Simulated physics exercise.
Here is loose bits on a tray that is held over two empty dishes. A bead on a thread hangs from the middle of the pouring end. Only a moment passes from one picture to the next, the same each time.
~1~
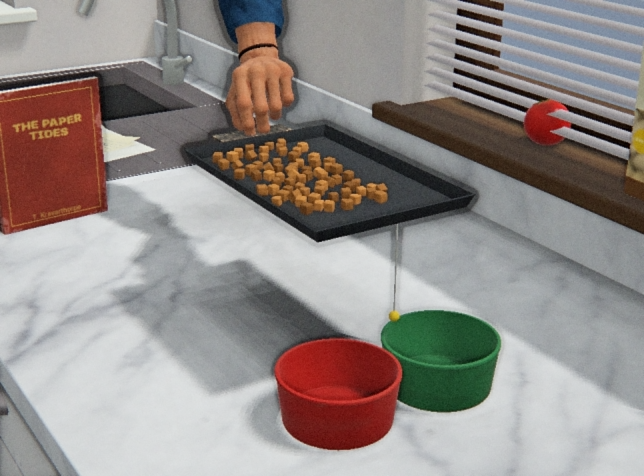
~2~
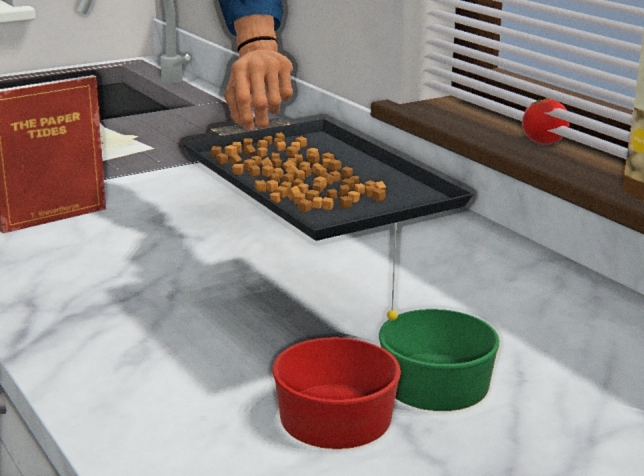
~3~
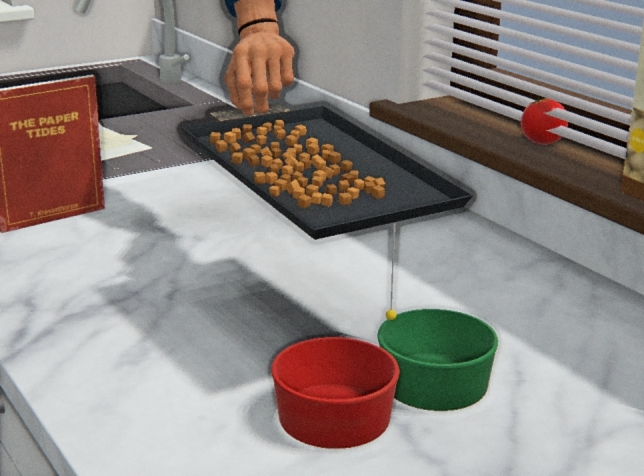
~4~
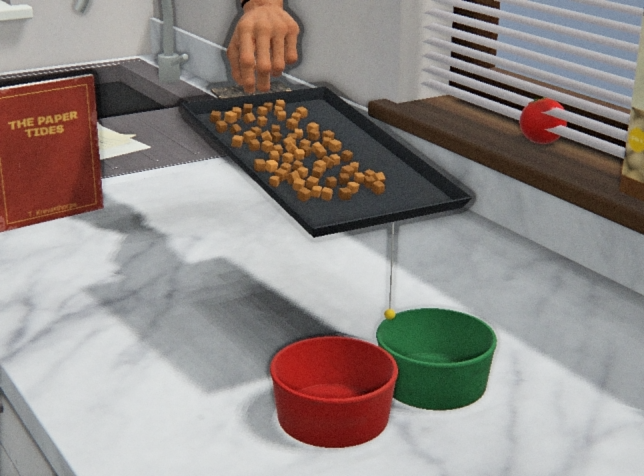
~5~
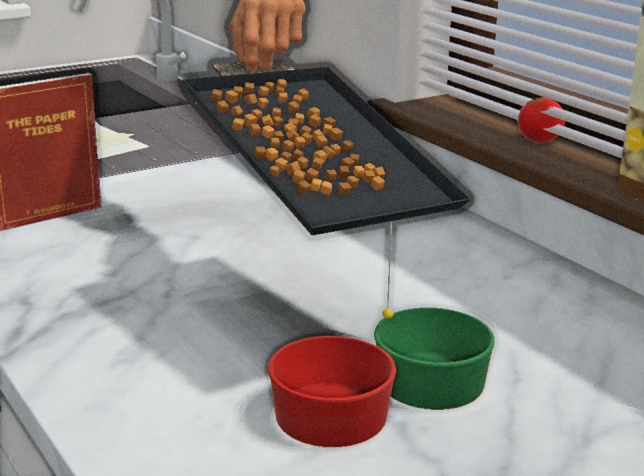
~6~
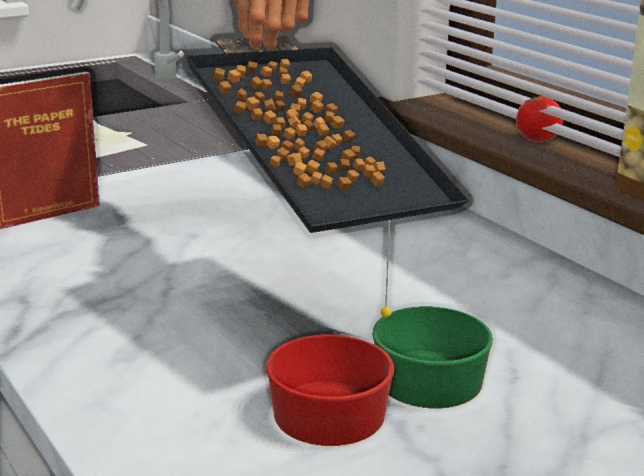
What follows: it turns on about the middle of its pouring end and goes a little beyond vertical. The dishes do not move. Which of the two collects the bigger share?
Fuller: The right dish.
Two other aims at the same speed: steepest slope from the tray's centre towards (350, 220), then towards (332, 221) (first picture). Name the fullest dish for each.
First the left one, then left.
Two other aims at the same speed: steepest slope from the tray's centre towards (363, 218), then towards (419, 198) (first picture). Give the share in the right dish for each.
In turn 20 and 40 in a hundred.
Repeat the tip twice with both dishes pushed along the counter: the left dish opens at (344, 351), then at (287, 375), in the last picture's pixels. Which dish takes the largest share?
First the dish on the right, then right.
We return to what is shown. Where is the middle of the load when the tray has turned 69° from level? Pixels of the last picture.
Near (413, 211).
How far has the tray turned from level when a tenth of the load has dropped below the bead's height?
At about 75°.
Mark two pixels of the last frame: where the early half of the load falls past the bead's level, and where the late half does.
At about (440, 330), then at (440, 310).
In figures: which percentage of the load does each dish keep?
The left dish has 10 per cent, the right dish has 70.
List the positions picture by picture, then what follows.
Corners of the pouring end near (318, 228) and (467, 194), level; middle of the load near (294, 175), brown sugar cubes; left dish near (372, 418); right dish near (477, 382); bead on its thread near (394, 316), in the first picture.
Corners of the pouring end near (316, 227) and (466, 193), level; middle of the load near (292, 171), in the second picture.
Corners of the pouring end near (316, 226) and (465, 194), tipped barely, lowest at the right corner; middle of the load near (292, 162), in the third picture.
Corners of the pouring end near (316, 224) and (464, 195), tipped a little, lowest at the right corner; middle of the load near (292, 149), in the fourth picture.
Corners of the pouring end near (315, 223) and (463, 197), tipped clearly, lowest at the right corner; middle of the load near (293, 136), in the fifth picture.
Corners of the pouring end near (315, 221) and (462, 197), tipped clearly, lowest at the right corner; middle of the load near (295, 123); left dish near (364, 414); right dish near (468, 378), in the sixth picture.
Shortly afterwards, tray tipped steeply; the bulk on the tray; only a few in the right dish; near a quarter in the air.
Next, tray tipped past a quarter turn; a little in the left dish; near two thirds in the right dish; near a quarter outside both; a little in the air.
Some moments later, tray tipped past a quarter turn; a little in the left dish; near two thirds in the right dish; near a quarter outside both.
In the end, tray tipped past a quarter turn; a little in the left dish; near two thirds in the right dish; near a quarter outside both.
